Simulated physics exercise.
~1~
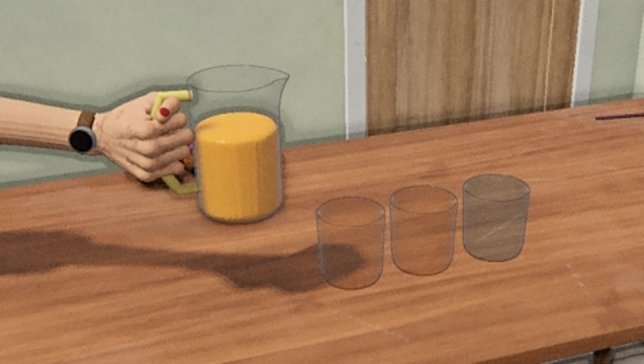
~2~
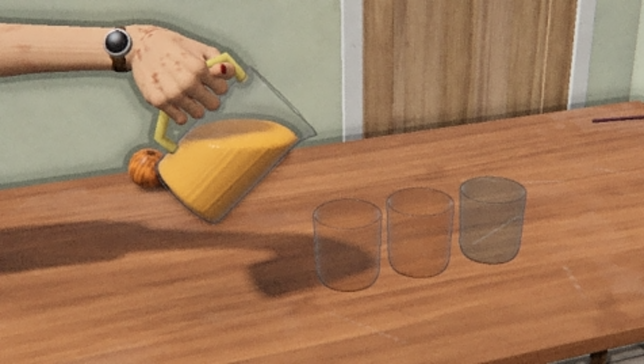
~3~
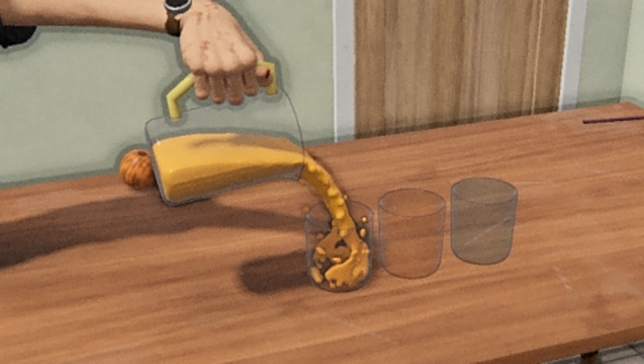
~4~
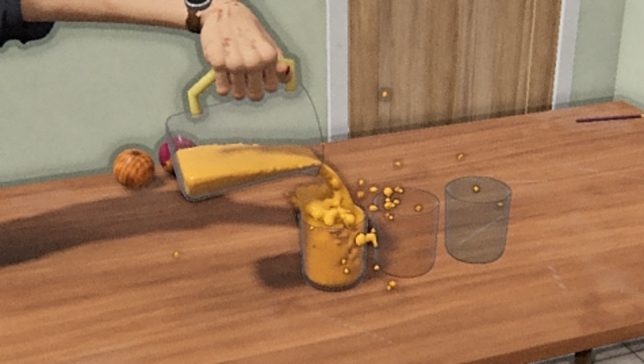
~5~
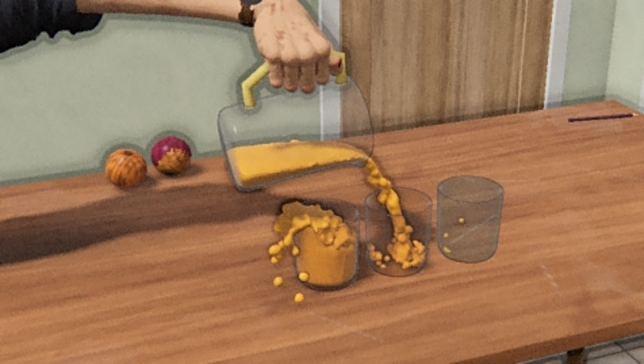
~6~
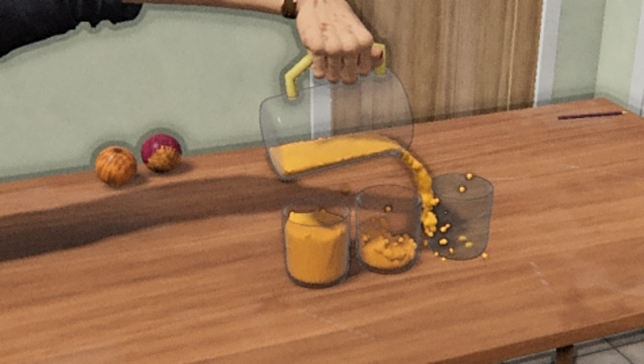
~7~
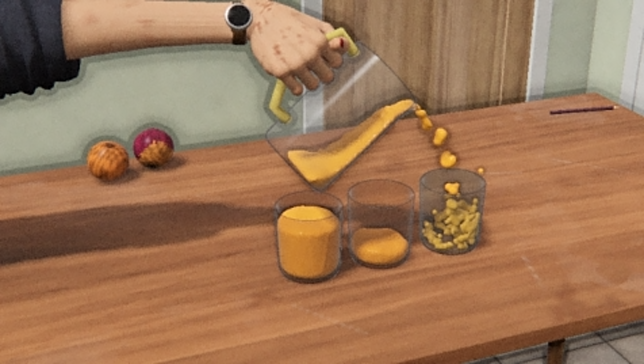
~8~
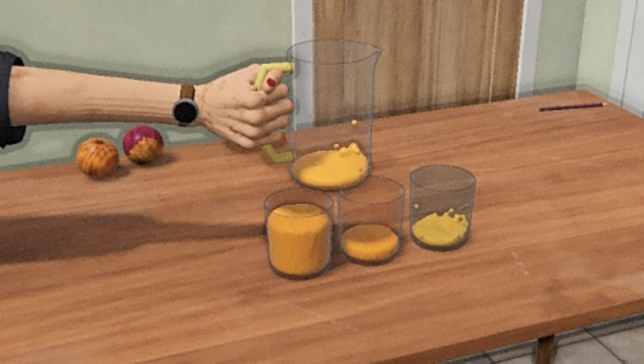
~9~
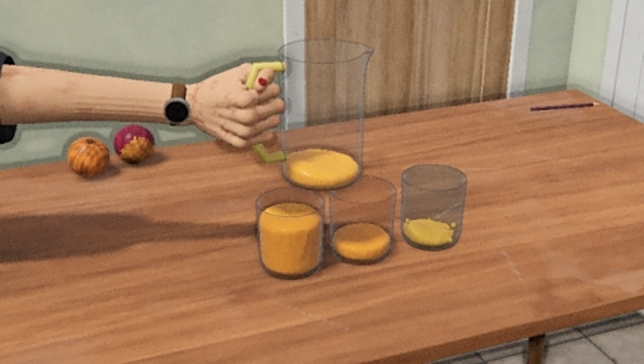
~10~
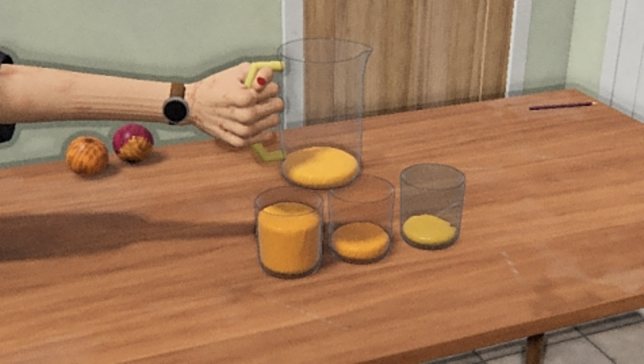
A wooden table stands before a pale green wall and a brown wooden door, seen from slightly above as the view drifts gently right. A hand wearing a dark watch holds a clear jug of orange juice by its yellow handle, left of three empty clear mugs in a row. The hand tips the jug steeply and pours into the left mug, splashing, then moves right over the middle and right mugs. Two round fruits come into view behind. The jug swings back upright, leaving the left mug nearly full, the others shallowly filled, and some juice in the jug.
